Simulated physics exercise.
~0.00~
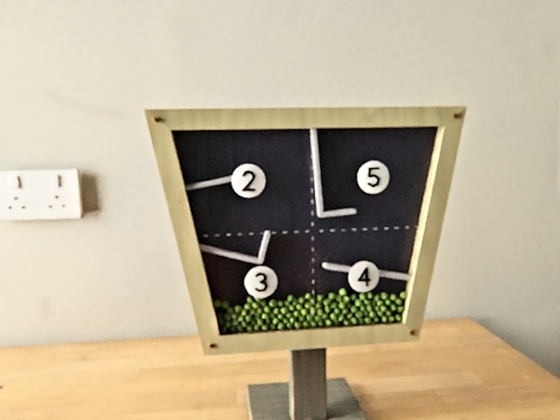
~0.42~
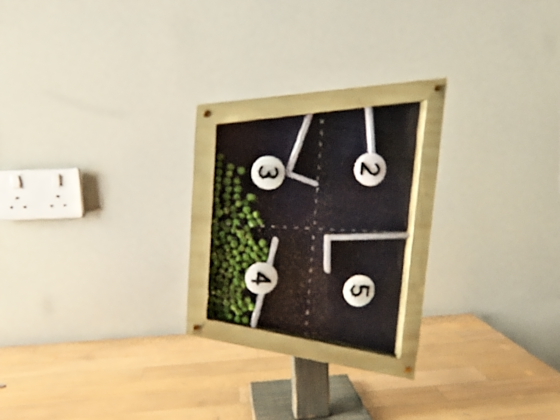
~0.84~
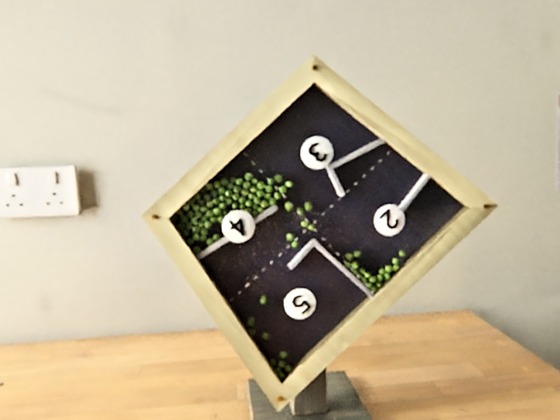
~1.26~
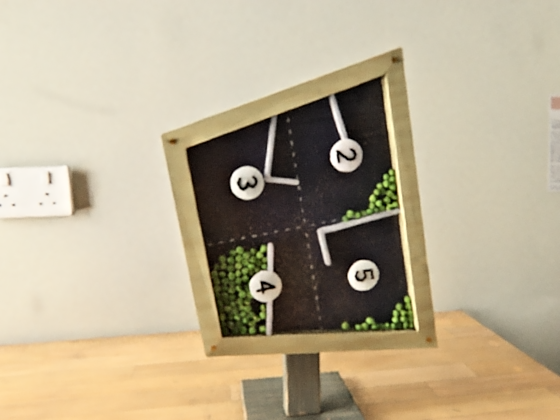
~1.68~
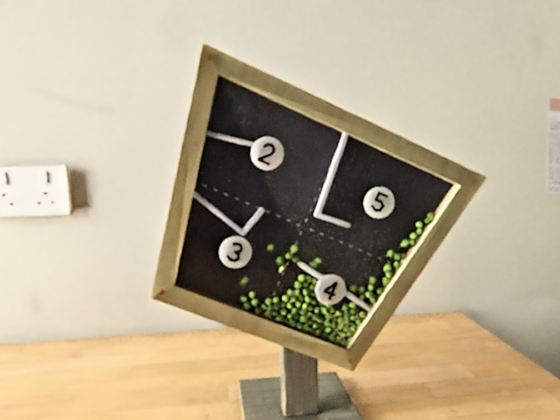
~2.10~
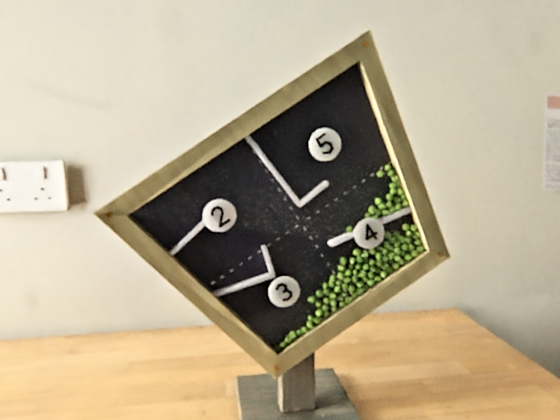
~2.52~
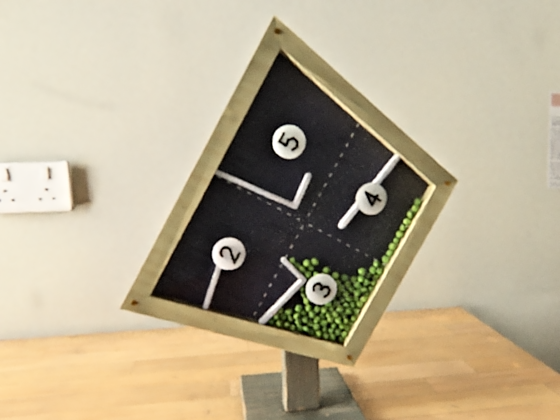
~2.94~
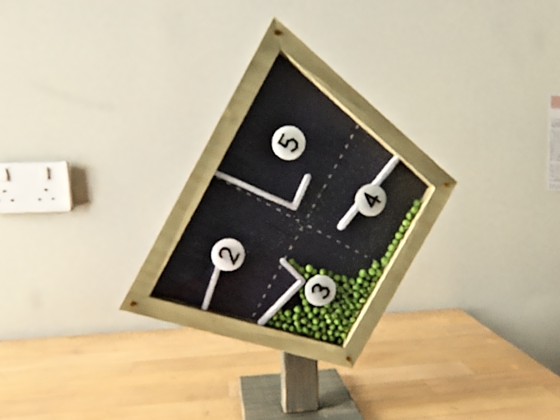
At the start, a tapered wooden-framed box with four numbered quarters stands level on a wooden stand, green peas lying along its bottom edge. The box turns clockwise, carrying the peas up the left side, and keeps going until it is well past a quarter turn, with most peas by the four and some spilling towards the two and five. It then swings back anticlockwise, and the peas slide together around the four. Passing level, it tips the other way, and they run down towards the three. Finally the box rests tilted anticlockwise, most peas heaped in quarter three, with a few trailing up into quarter four.
